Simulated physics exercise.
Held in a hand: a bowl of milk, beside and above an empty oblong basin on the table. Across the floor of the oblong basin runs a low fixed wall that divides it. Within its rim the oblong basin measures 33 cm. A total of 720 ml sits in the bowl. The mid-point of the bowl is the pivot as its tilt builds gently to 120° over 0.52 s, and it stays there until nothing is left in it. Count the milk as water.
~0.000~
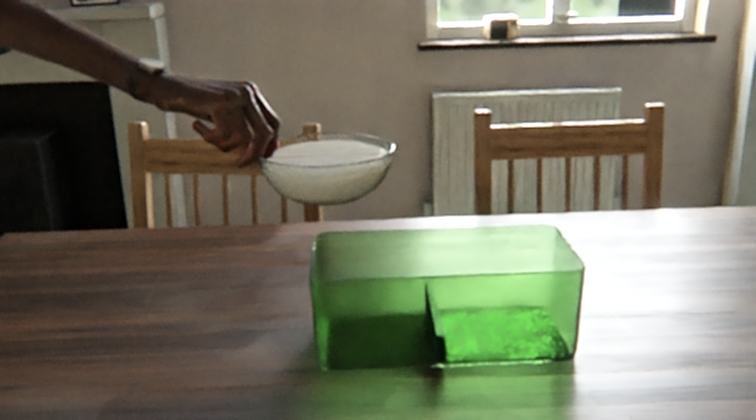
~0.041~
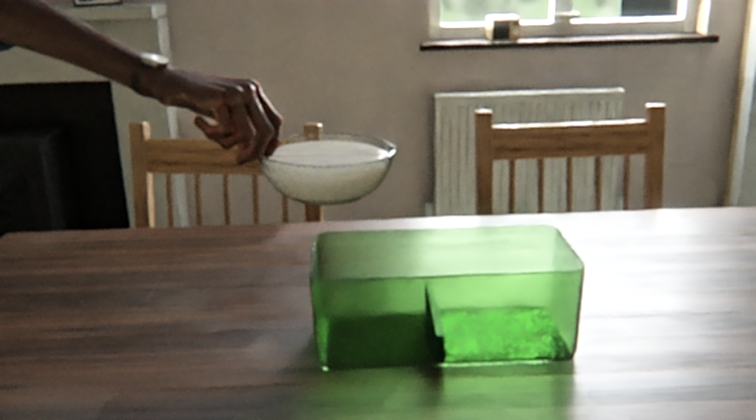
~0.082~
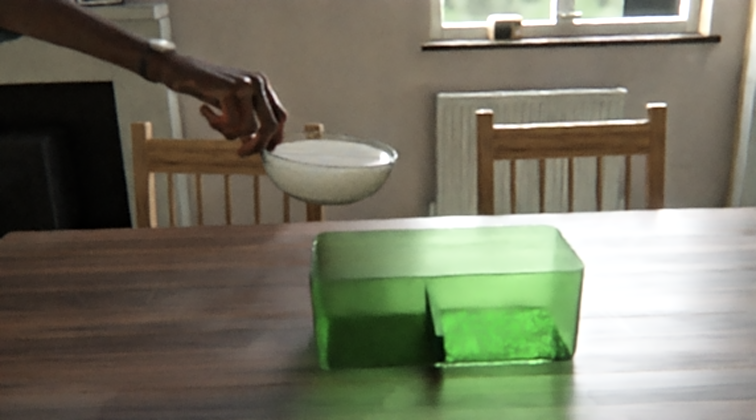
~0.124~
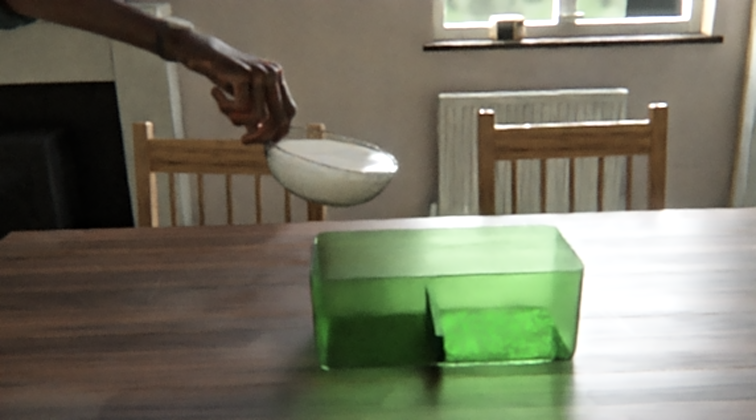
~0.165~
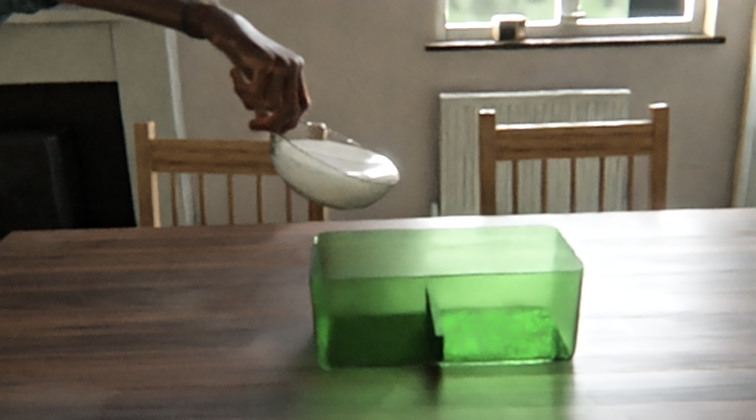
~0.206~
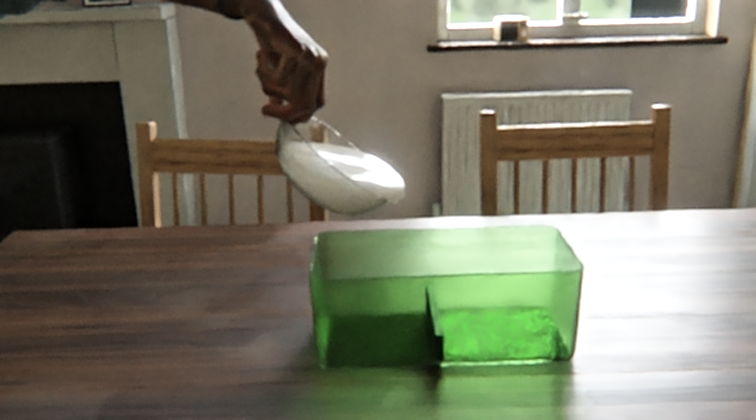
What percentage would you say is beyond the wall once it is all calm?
I would put it at about 33 per cent.
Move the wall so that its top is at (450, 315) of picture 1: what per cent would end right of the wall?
35 per cent.
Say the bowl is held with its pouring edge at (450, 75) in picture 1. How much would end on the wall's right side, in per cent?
70 %.
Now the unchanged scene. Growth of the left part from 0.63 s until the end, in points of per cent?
Roughly 7 per cent.
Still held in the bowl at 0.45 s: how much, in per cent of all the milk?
0 %.
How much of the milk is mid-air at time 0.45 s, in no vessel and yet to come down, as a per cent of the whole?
About 3 per cent.
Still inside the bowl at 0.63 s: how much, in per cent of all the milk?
Remaining share: Approx. 1 %.
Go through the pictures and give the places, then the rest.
Tilt 0°; pouring edge (393, 148); surface from (262, 157) to (390, 153); the oblong basin's rim runs from (313, 257) to (571, 247); the wall's top is at (434, 309), in the first picture.
Tilt 2°; pouring edge (394, 150); surface from (262, 156) to (390, 154), in the second picture.
Tilt 7°; pouring edge (395, 156); surface from (264, 152) to (392, 157), in the third picture.
Tilt 16°; pouring edge (396, 166); surface from (268, 148) to (394, 162), in the fourth picture.
Tilt 27°; pouring edge (395, 180); surface from (274, 145) to (384, 168); 4 per cent is over the edge, in the fifth picture.
Tilt 41°; pouring edge (391, 194); surface from (280, 148) to (365, 168); 14 per cent is over the edge, in the sixth picture.
By 0.45 s the tilt is 115° and 0 per cent is still to pour, 72 is left of the wall and 25 right of it.
By 0.63 s the tilt is 120° and 1 per cent is still to pour, 52 is left of the wall and 31 right of it.
By 0.82 s the tilt is 120° and 0 per cent is still to pour, 58 is left of the wall and 32 right of it.
By 1.02 s the tilt is 120° and 0 per cent is still to pour, 59 is left of the wall and 33 right of it.
At rest 59 per cent lies left of the wall, 33 right of it and 8 outside.
